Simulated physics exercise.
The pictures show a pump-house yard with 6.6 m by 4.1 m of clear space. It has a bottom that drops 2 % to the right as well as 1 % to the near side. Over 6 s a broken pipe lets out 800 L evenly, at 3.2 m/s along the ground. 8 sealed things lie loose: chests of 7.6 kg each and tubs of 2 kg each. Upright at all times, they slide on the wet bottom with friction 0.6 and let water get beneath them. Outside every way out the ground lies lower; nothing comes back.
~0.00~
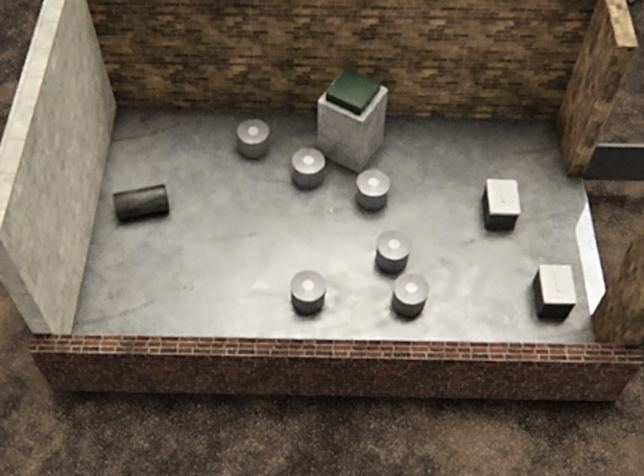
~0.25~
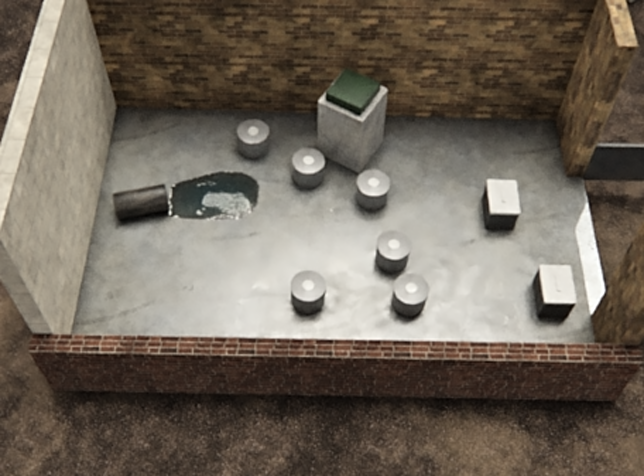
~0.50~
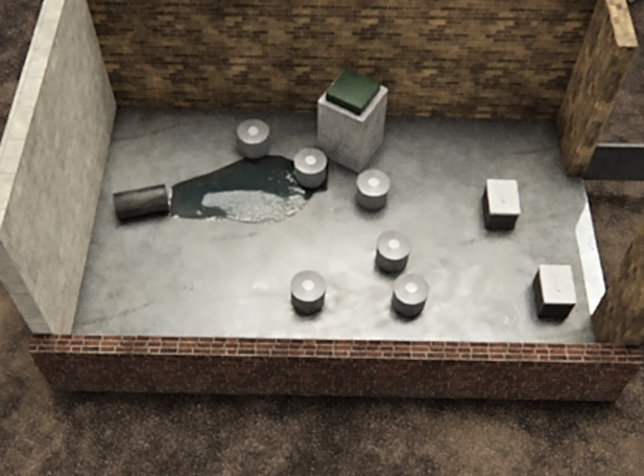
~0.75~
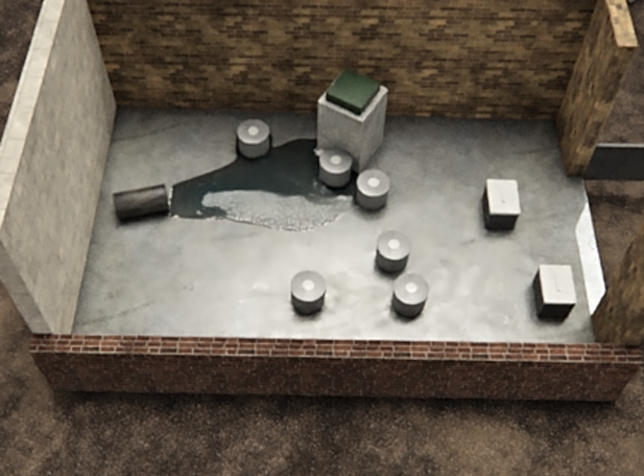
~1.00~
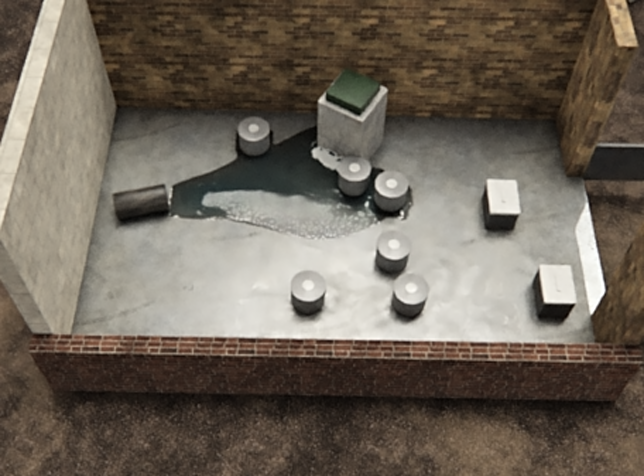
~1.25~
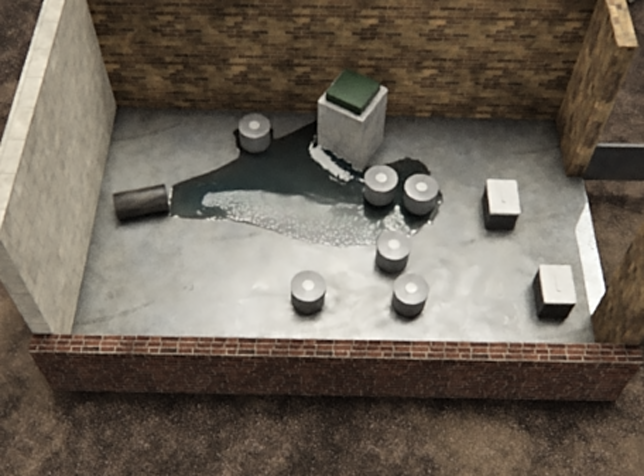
In this clip, dark water pours from a pipe at the left of a walled yard and spreads rightward around a green-topped block, pushing two round grey tubs to the right while the pale chests stay still.
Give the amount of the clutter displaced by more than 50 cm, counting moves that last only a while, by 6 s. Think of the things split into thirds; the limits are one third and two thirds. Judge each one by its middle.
That makes one to two thirds of them.
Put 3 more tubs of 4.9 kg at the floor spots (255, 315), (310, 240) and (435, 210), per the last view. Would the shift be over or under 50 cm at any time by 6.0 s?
In that order: Stays inside the line, then stays inside the line, then crosses the line.
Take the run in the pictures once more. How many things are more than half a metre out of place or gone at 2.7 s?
By that point, 3.
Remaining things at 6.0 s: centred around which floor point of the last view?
Close to pixel (397, 281).
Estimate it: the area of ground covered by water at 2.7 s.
About 11.5 m2.
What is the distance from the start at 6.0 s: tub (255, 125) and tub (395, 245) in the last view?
60 cm, 30 cm.
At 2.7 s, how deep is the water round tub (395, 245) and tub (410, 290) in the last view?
First about 1 cm, second about 0 cm.
After 1.8 s 2 of 8 are over 50 cm from their spots; 2 afloat.
After 2.7 s 3 of 8 are over 50 cm from their spots; 2 afloat.
After 4.2 s 3 of 8 are over 50 cm from their spots; 1 afloat.
After 6.0 s 4 of 8 are over 50 cm from their spots, and 4 have been at some point; 2 afloat.
